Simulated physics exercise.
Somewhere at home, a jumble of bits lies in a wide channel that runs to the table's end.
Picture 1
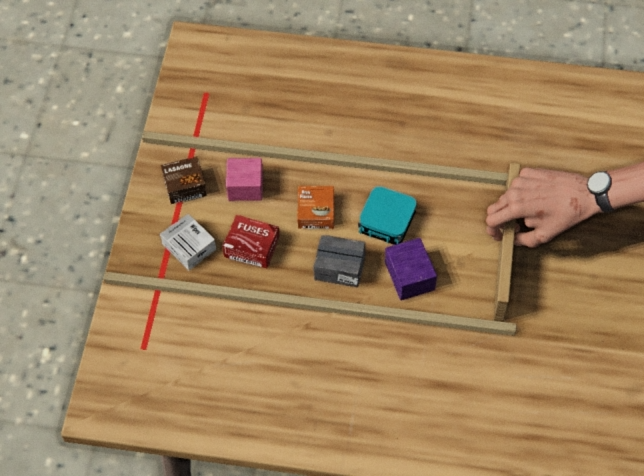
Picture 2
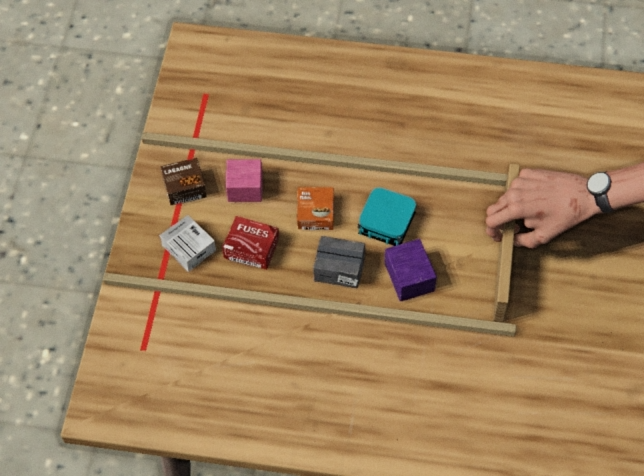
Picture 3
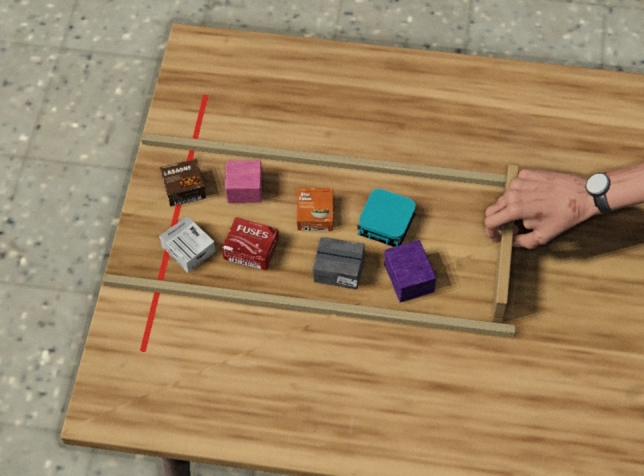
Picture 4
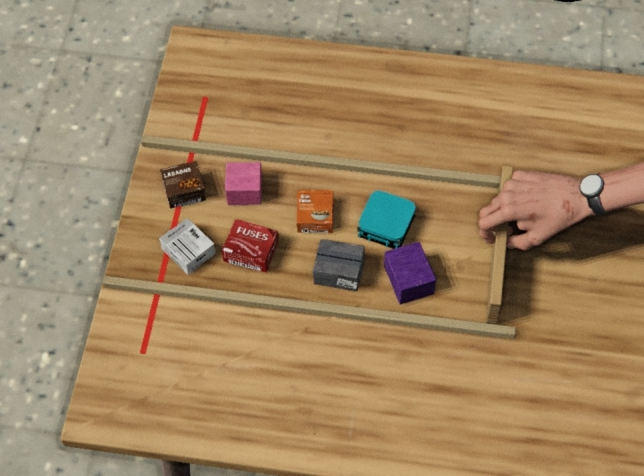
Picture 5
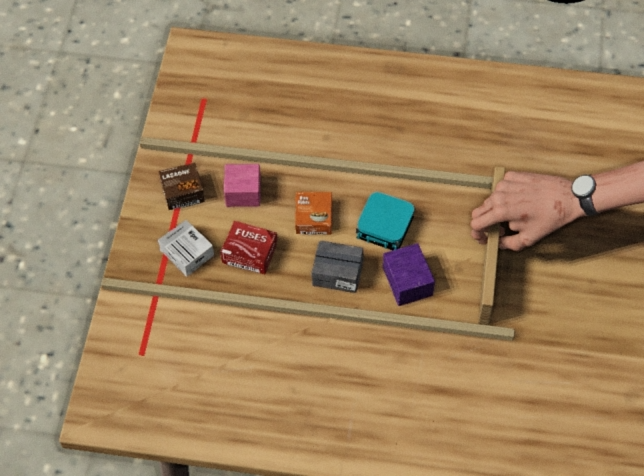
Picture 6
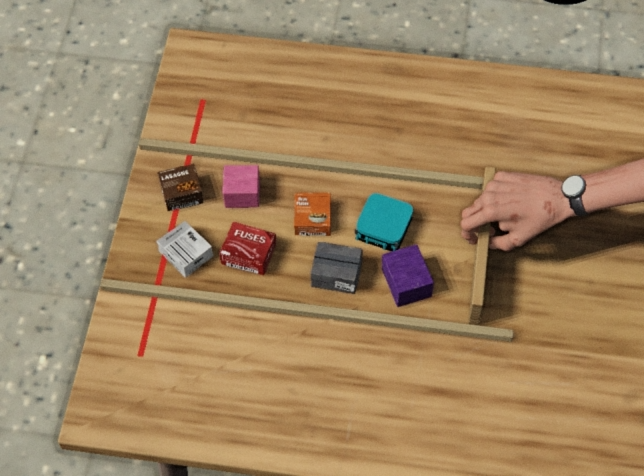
A hand with a watch on its wrist grips a wooden crossbar at the right of a wooden table, seen from above at an angle over a speckled floor. Between two pale rails lie brown, pink, orange and teal items above white, red, grey and purple ones, with red tape crossing at the left. The hand slides the bar slightly left while the items stay put and the view drifts very slightly.
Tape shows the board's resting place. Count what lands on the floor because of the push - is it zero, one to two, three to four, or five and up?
Lost: Five and up.
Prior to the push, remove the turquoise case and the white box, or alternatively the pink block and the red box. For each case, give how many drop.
3 in the first try, 4 in the second.
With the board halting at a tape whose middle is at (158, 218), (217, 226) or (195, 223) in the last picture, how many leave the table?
Floor tally per try: 6 / 3 / 4.
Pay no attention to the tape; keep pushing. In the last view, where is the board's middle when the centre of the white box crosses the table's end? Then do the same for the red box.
Estimated middle: (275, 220), and (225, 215) for the other.
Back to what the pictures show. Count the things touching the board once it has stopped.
It's touching 2 at the end.
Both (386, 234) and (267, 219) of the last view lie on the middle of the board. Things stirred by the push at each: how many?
Answer - first 3, then 8.
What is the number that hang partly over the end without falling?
The figure is 0.
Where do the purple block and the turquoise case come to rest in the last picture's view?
You'll find the purple block at roughly (148, 238) and the turquoise case at roughly (154, 199).
Soon after, none off yet; brown box at rest near (181, 187); white box at rest near (185, 249); pink block at rest near (242, 187).
After that, none off yet; brown box moving near (172, 187); white box displaced about its own width near (142, 244); pink block displaced about its own width near (212, 181).
And then, two off so far; brown box on its way down near (102, 222); white box on its way down near (110, 385); pink block displaced well along near (138, 173).
In the end, the number that fall off is five or more; gone, grey box, orange box, red box, pink block, white box and brown box.
